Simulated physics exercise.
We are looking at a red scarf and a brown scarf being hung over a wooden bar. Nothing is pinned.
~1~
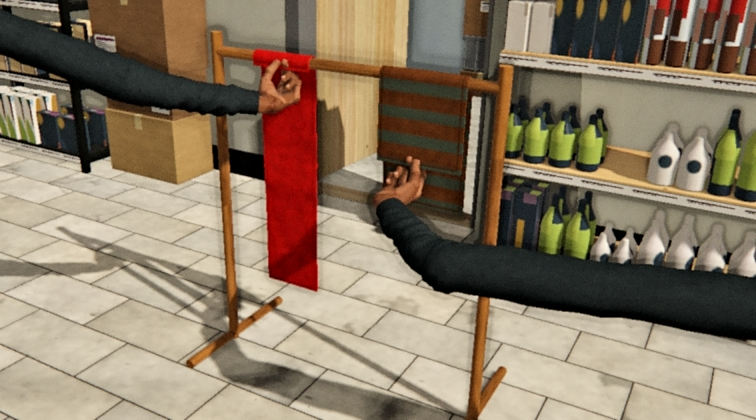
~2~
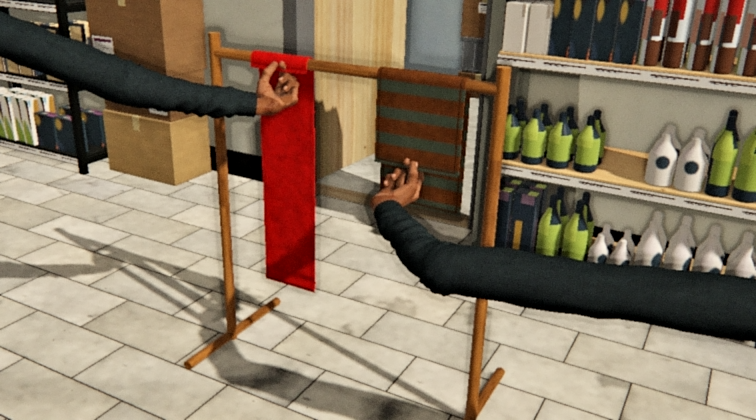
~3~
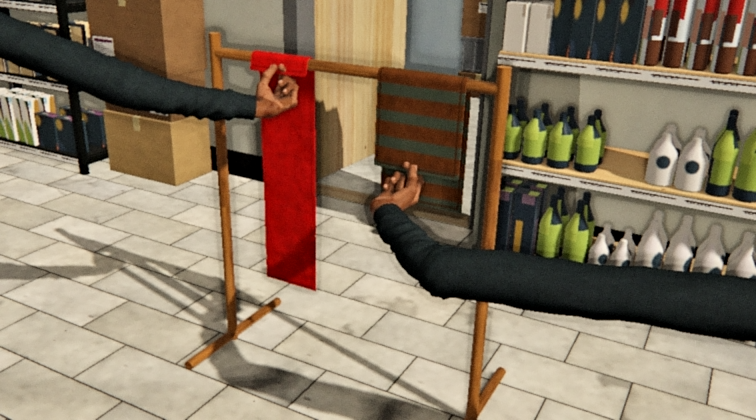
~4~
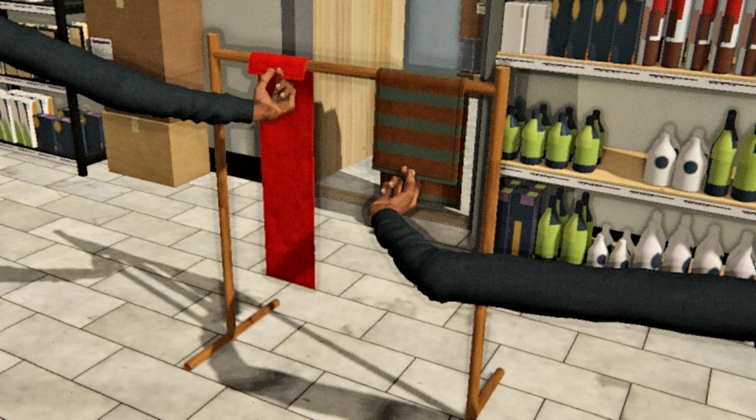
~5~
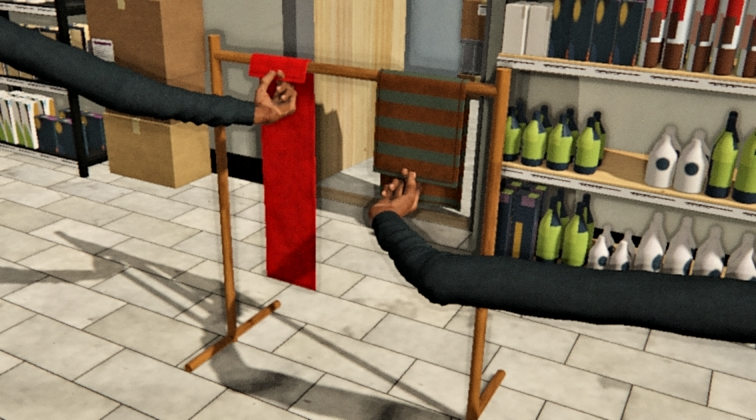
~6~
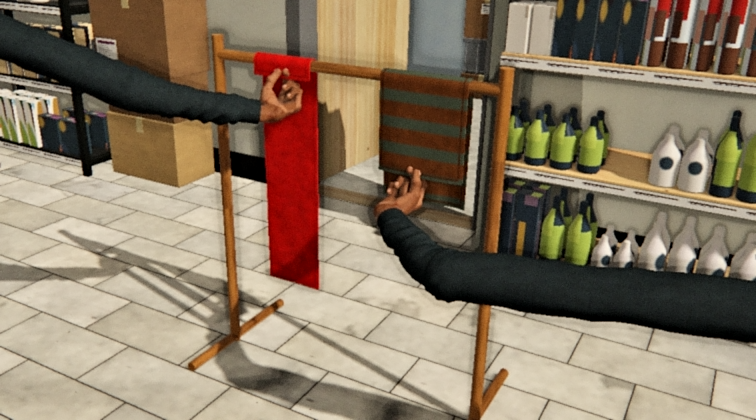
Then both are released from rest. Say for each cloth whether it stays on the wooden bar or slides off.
As it turns out, the red scarf is pulled off by its long side and the brown scarf stays on.
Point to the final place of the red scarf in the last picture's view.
Around (294, 356).
Then, 0.30 s later than the last view, red scarf clear of the rail and dropping near (292, 208); brown scarf at rest on the rail.
Then, 0.52 s later than the last view, red scarf clear of the rail and dropping near (296, 330); brown scarf at rest on the rail.
Then, 0.76 s later than the last view, red scarf in a heap on the floor near (294, 356); brown scarf at rest on the rail.
Finally, red scarf in a heap on the floor near (294, 356); brown scarf at rest on the rail. The red scarf slides off and the brown scarf hangs there.
